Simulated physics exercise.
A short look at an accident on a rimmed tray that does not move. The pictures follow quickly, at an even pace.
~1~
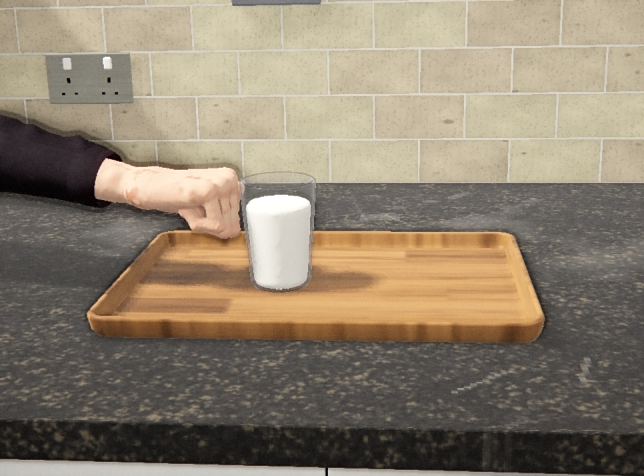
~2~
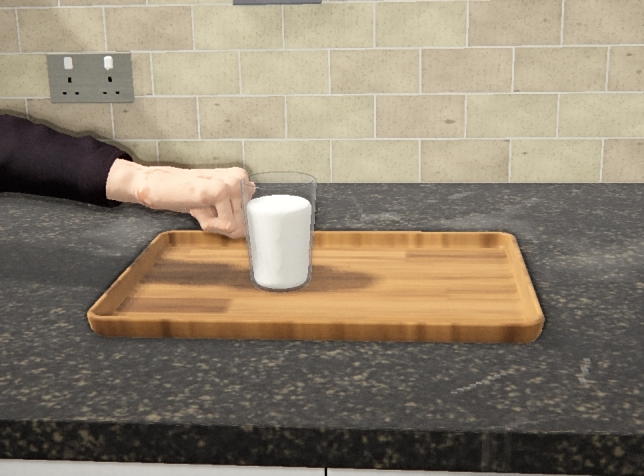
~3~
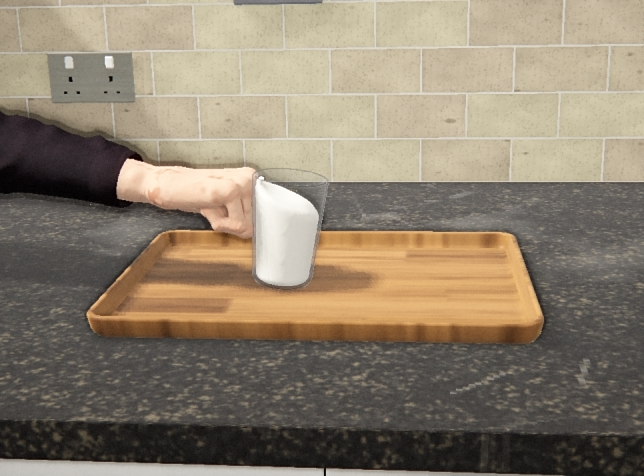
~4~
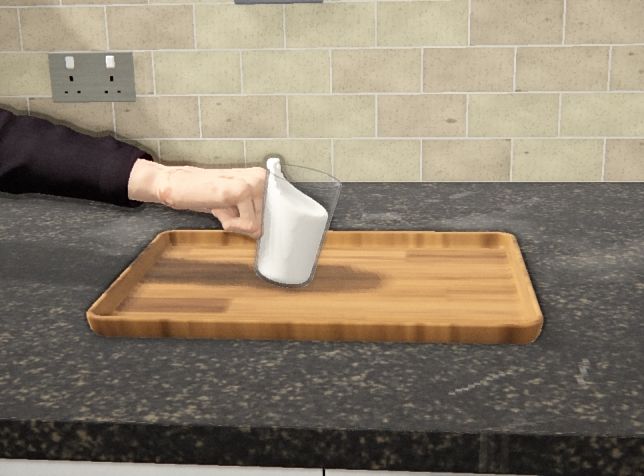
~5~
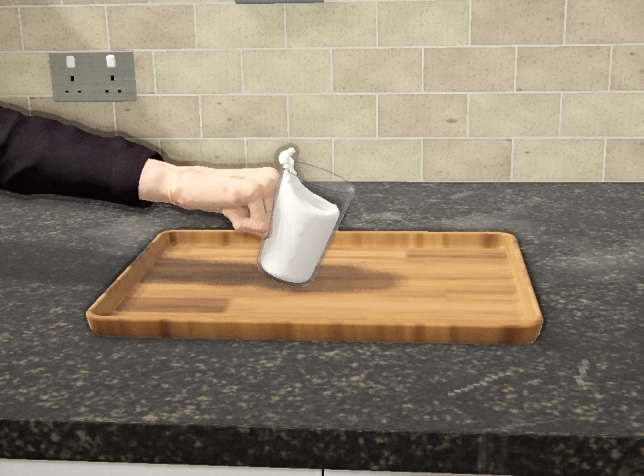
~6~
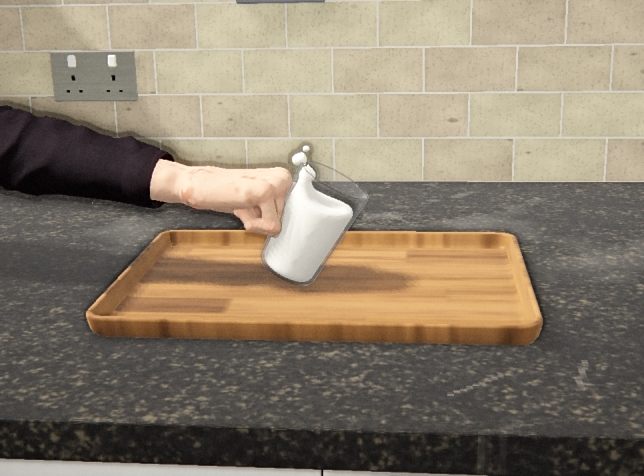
A hand in a dark sleeve pushed the upper side of a glass of white liquid on a wooden tray, tilting it steadily to the right as the liquid sloshed up the left side and small drops rose above the rim.
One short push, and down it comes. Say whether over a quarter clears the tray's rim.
After the fall a quarter and more lands beyond the tray.
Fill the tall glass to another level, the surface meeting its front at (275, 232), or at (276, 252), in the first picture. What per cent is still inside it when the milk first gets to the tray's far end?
In turn 70 and 60 in a hundred.
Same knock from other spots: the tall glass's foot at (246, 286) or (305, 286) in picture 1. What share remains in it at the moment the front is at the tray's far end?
Near 55 % and 65 %.
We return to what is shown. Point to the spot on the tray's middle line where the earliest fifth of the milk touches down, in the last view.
Close to (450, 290).
A moment on, the tall glass lies on its side and 93 per cent is in the glass, 0 on the tray and 7 above or beyond its rim.
Next, the tall glass lies on its side and 48 per cent is in the glass, 39 on the tray and 12 above or beyond its rim.
Then the tall glass lies on its side and 24 per cent is in the glass, 41 on the tray and 35 above or beyond its rim.
Later the tall glass lies on its side and 13 per cent is in the glass, 51 on the tray and 36 above or beyond its rim.
Finally, 64 per cent is held by tray and glass, 36 is off the tray.
